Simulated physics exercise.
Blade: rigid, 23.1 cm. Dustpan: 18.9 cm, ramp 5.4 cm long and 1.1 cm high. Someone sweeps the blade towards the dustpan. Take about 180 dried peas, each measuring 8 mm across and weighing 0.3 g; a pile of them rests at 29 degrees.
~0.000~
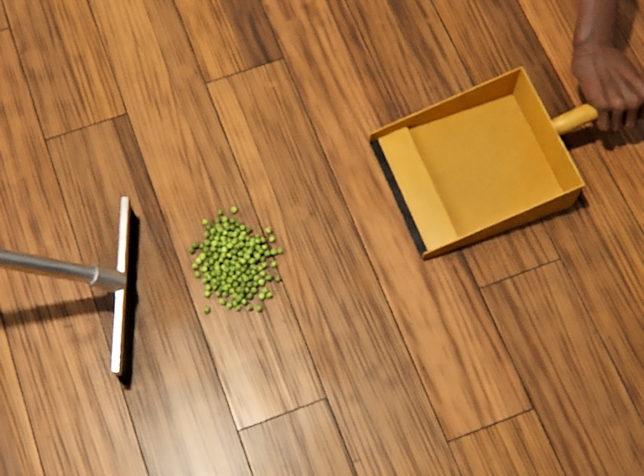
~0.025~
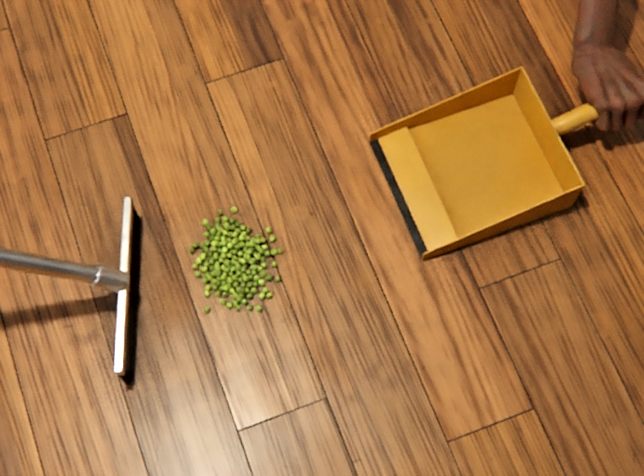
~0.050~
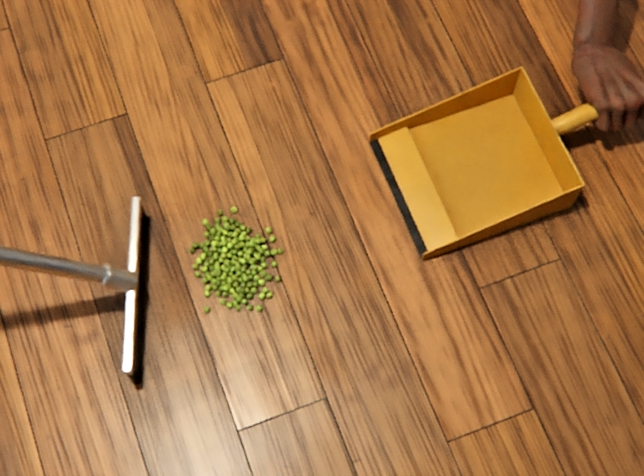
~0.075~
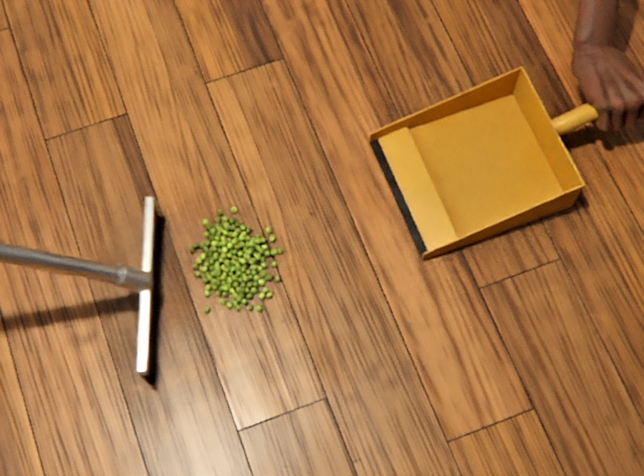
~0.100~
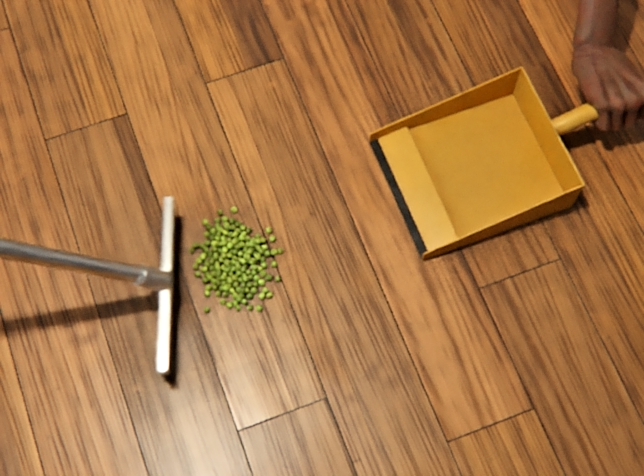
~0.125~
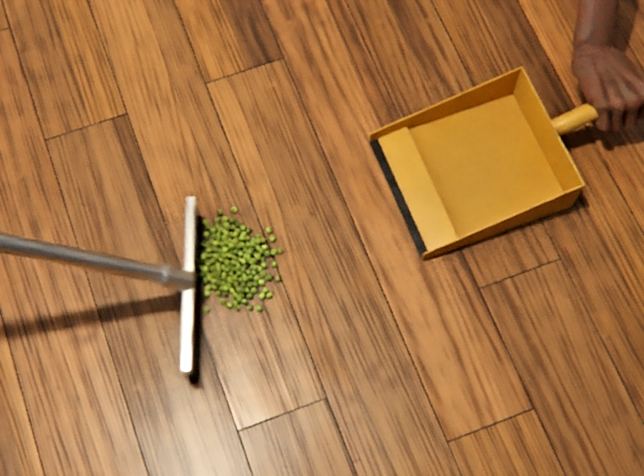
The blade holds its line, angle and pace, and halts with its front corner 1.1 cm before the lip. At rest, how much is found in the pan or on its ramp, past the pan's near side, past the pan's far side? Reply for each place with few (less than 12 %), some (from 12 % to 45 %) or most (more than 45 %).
Pan - some; near side - most; far side - few.
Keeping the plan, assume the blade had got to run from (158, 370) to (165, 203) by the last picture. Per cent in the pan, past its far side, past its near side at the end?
Per cent by place - pan 15, far side 5, near side 50.
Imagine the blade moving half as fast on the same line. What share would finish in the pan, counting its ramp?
In that case roughly 15 percent.
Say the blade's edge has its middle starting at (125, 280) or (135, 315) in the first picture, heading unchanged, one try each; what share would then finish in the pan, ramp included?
25 and 15 per cent, roughly.
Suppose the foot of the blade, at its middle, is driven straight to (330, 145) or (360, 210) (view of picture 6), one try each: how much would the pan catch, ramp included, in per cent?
I'd expect around 25 percent, then around 35 percent.
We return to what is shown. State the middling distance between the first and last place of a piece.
About 40 cm.
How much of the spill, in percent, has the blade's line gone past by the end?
Roughly 15 per cent of it.
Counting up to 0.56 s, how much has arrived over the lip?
I'd say around 35 in a hundred has made it so far.
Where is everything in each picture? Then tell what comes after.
In the first frame, blade from (117, 371) to (127, 203), moved 0.0 cm, 0 of the pieces shifted so far; middle of the pieces at (233, 262); pan at (482, 169).
In the second frame, blade from (120, 371) to (129, 203), moved 0.4 cm, 0 of the pieces shifted so far; middle of the pieces at (233, 262).
In the third frame, blade from (129, 371) to (137, 203), moved 1.4 cm, 0 of the pieces shifted so far; middle of the pieces at (233, 262).
In the fourth frame, blade from (143, 371) to (151, 203), moved 3.2 cm, 0 of the pieces shifted so far; middle of the pieces at (233, 262).
In the fifth frame, blade from (164, 371) to (170, 203), moved 5.7 cm, 0 of the pieces shifted so far; middle of the pieces at (233, 262).
In the sixth frame, blade from (187, 370) to (192, 203), moved 8.5 cm, 7 of the pieces shifted so far; middle of the pieces at (233, 262); pan at (482, 169). The blade's pace is about 1.14 m/s, heading 20 degrees towards the viewer's side.
Then, at 0.25 s, middle of the blade 17 cm from the lip; 0 % over the lip, far side 0 %, near side 20 %.
After 0.34 s, middle of the blade 7 cm from the lip; 0 % over the lip, far side 0 %, near side 40 %.
After 0.56 s, middle of the blade 5 cm from the lip; 35 % over the lip, far side 0 %, near side 50 %.
At rest (1.8 s), pan 20 %, near side 50 %, far side 0 %, in front of the lip or behind the blade 30 %.
